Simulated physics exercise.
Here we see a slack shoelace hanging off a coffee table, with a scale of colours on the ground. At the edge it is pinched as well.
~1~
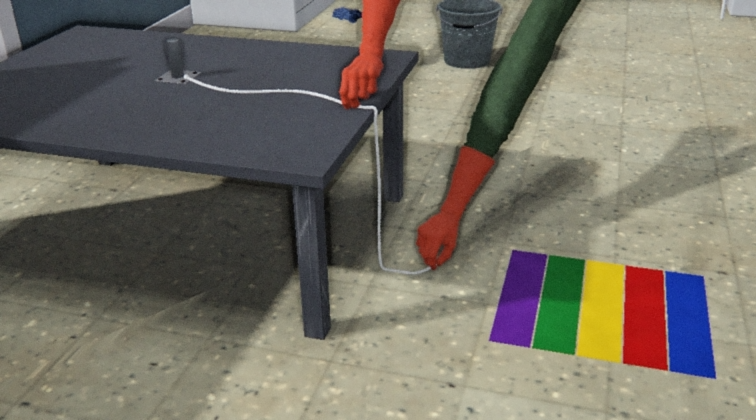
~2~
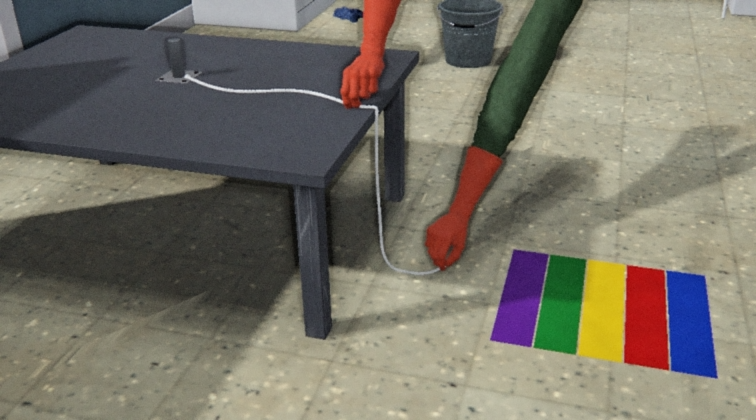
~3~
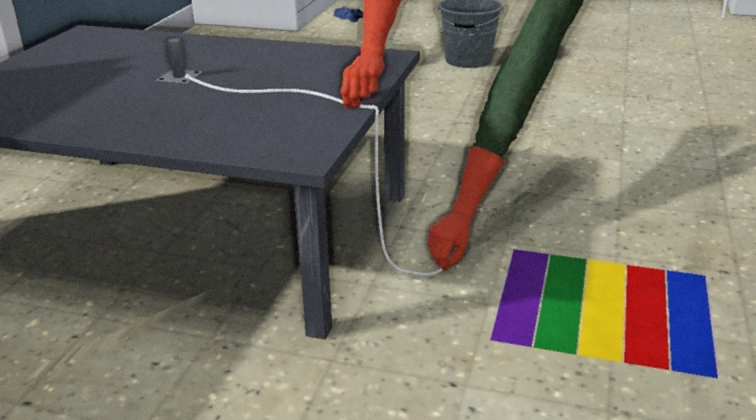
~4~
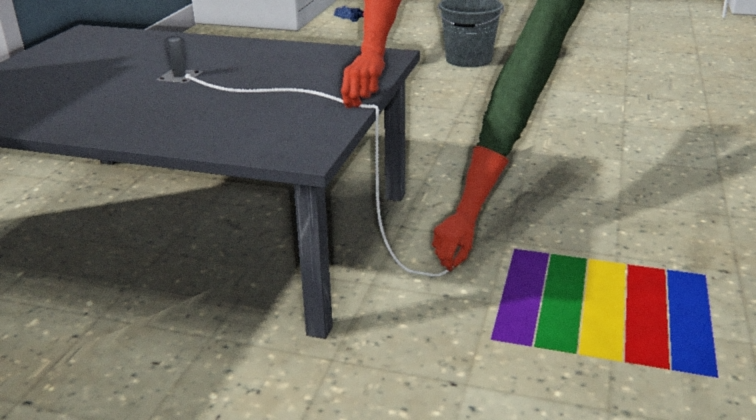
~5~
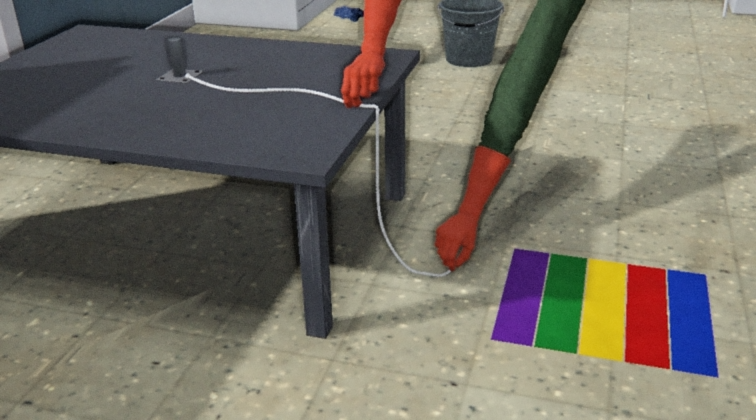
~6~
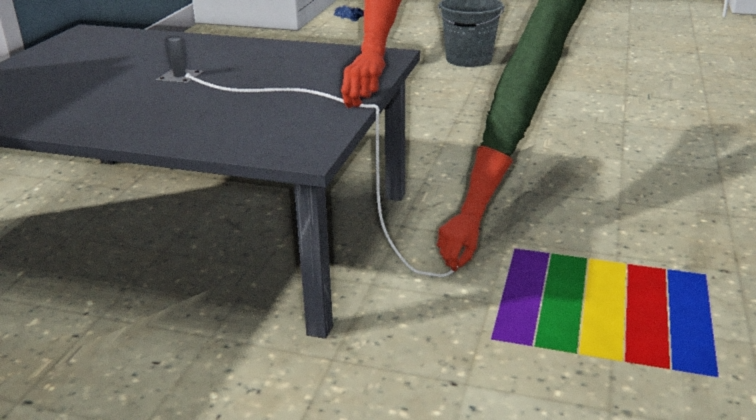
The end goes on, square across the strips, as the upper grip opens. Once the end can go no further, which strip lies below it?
The green strip lies below it.
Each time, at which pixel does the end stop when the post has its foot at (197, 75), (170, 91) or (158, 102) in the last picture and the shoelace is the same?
Try by try: (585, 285), (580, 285) and (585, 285).
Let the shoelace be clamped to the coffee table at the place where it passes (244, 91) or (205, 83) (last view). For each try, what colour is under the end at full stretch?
Green; green.
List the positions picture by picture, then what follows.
The first picture shows end (436, 265); purple (514, 325); green (556, 332); yellow (600, 339); red (645, 346); blue (692, 354).
The second picture shows end (445, 265); shoelace through (205, 85) (270, 91) (332, 99) (377, 134) (379, 203) (387, 261).
The third picture shows end (447, 266).
The fourth picture shows end (452, 266); shoelace through (206, 84) (270, 90) (332, 98) (377, 134) (378, 202) (396, 259).
The fifth picture shows end (455, 266).
The sixth picture shows end (457, 266); shoelace through (206, 84) (271, 90) (333, 98) (377, 133) (379, 202) (402, 258).
A little later, end near (495, 272); short of the strips.
Next, end near (537, 278); over purple.
When it is tight, end near (563, 281); over green. The end stops over the green strip.
